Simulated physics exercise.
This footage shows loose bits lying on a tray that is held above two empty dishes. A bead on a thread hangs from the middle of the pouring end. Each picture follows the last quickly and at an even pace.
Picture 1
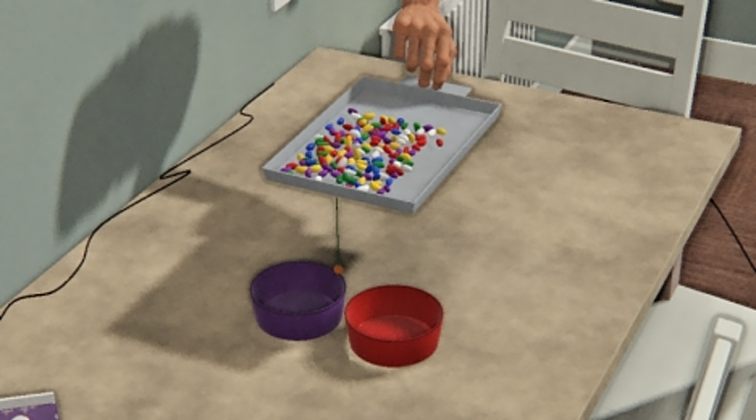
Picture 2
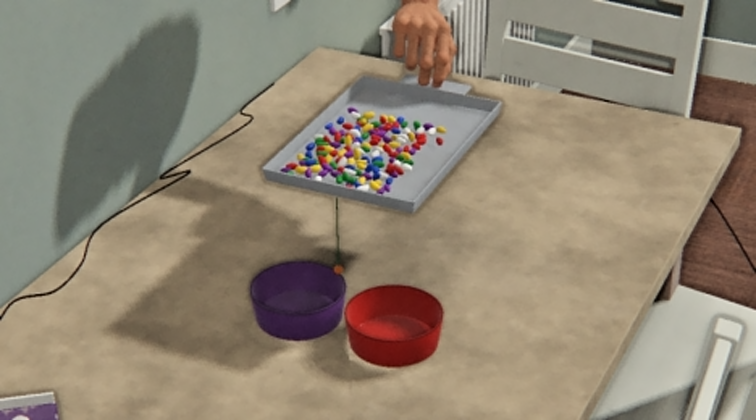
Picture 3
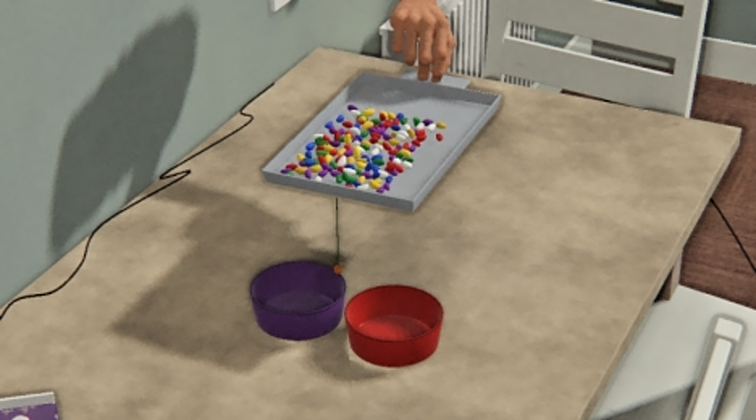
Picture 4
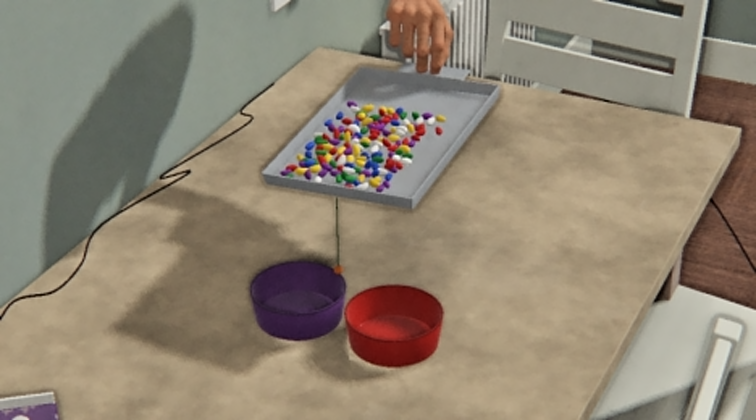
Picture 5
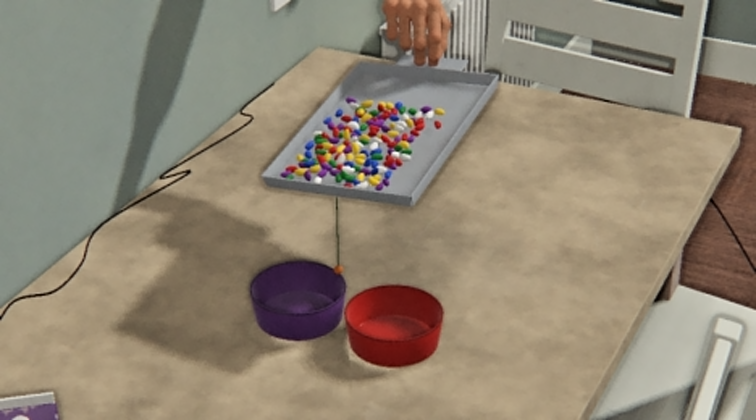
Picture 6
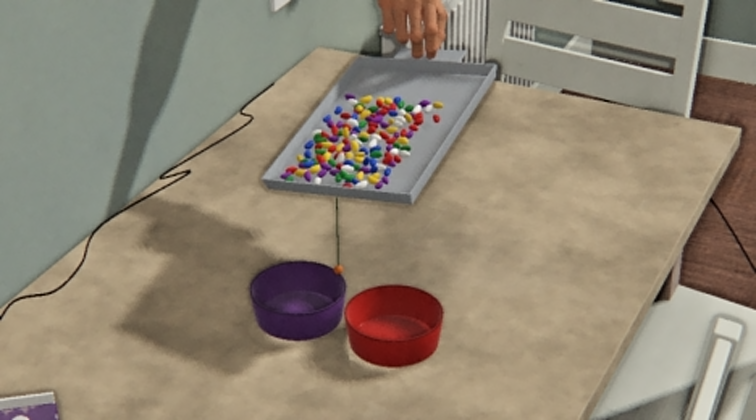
A grey tray of multicoloured jelly beans is held by a hand above a beige table beside a green-grey wall, seen from above at an angle. Below its near edge, an orange bead hangs on a dark thread near two empty dishes, purple at left and red at right. The hand slowly raises the tray's far end, its near edge tilting slightly down toward the left, while the camera stays still.
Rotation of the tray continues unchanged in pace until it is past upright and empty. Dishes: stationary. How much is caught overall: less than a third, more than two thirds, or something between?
A third to two thirds lost.
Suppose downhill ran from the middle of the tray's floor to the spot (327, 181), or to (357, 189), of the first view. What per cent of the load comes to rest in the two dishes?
Roughly 70 percent first and 80 percent second.
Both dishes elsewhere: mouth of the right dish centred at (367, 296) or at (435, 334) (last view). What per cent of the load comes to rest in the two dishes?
It comes to near 90 per cent the first time and near 0 per cent the second time.
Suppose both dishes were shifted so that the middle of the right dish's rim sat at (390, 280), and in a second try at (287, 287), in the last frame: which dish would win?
Result 1: The left-hand one; result 2: The right-hand one.
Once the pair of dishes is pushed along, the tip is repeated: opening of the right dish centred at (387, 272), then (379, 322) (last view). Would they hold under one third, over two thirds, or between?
At the first spot I'd expect above two thirds, and at the second spot under a third.
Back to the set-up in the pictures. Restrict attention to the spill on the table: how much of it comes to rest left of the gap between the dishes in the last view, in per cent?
Left share: Some 90 per cent.
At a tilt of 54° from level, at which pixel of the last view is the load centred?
The centre of the load shows up near (325, 139) in the last view.
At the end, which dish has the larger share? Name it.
I'd say the left-side one takes it.
Just after the last frame, tray tipped steeply; every one on the tray.
A moment on, tray tipped right over; almost all on the tray; just a few in the left dish; just a few in the air.
Further on, tray tipped past a quarter turn; roughly half in the left dish; roughly half outside both.
When it is over, tray tipped past a quarter turn; not one in the right dish; roughly half in the left dish; roughly half outside both.
